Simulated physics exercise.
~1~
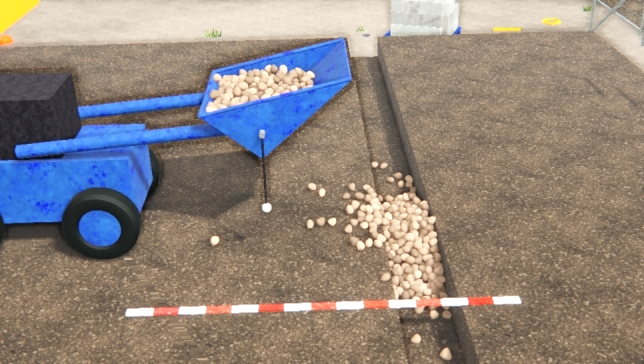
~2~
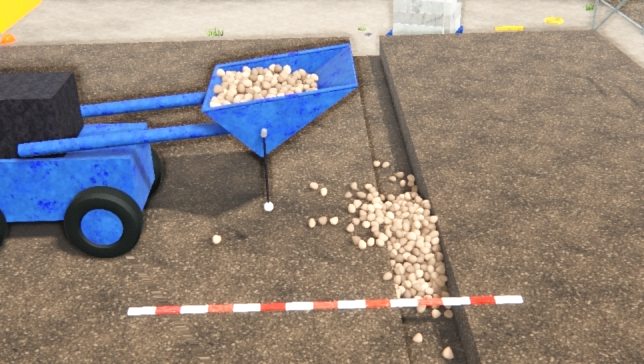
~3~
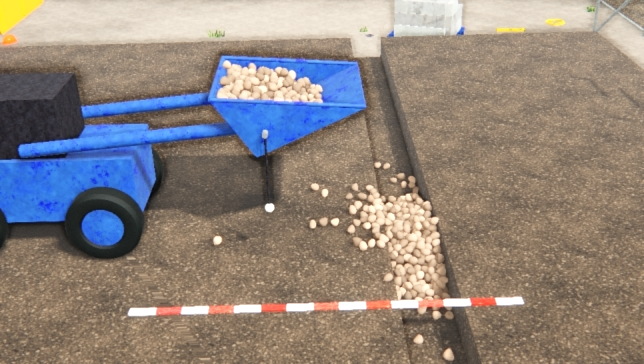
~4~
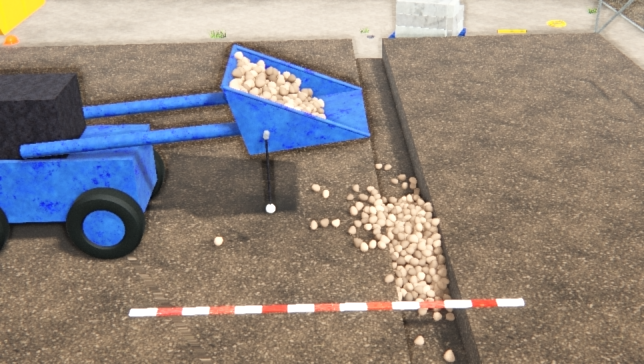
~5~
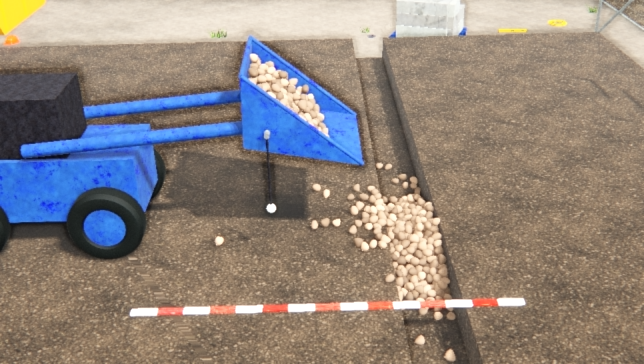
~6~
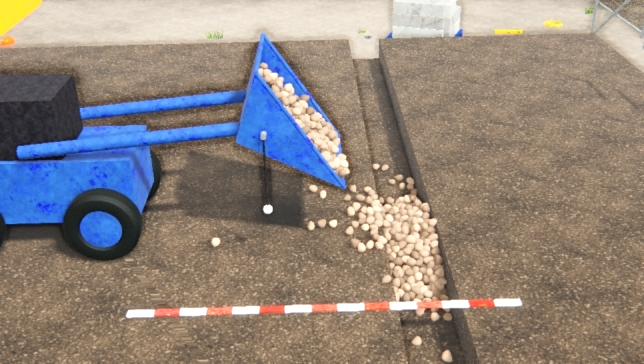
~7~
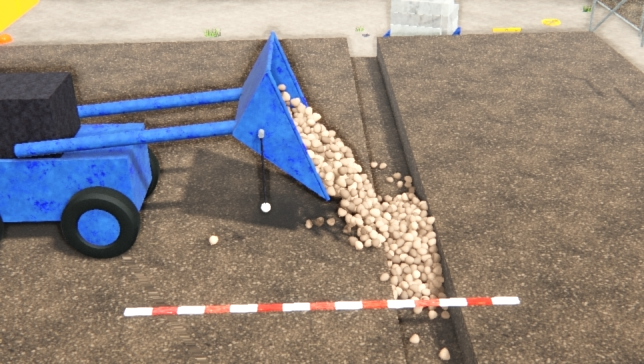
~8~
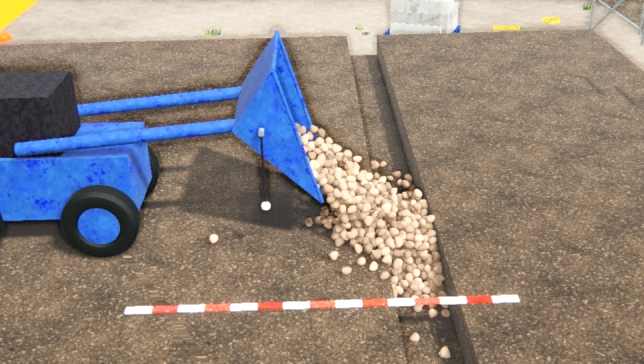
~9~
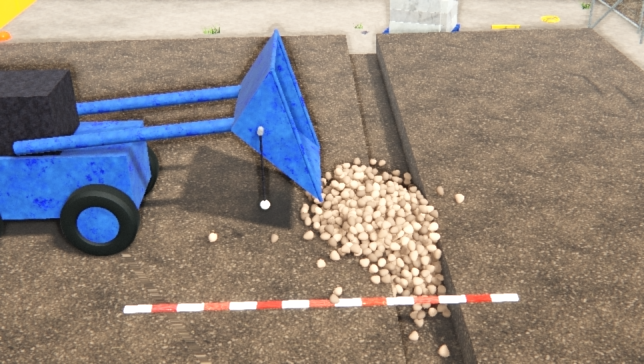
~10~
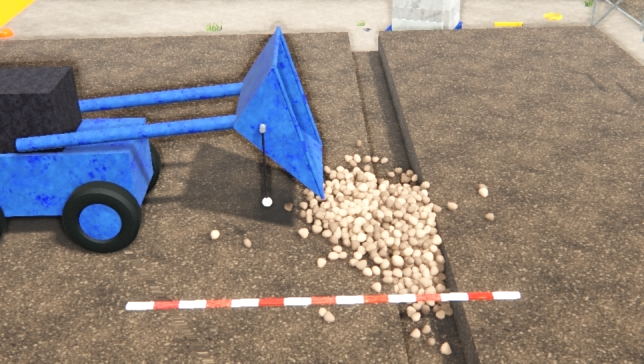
On a bare dirt plot, a blue loader tips its bucket of pale stones, heaping them over a trench beside earlier ones.
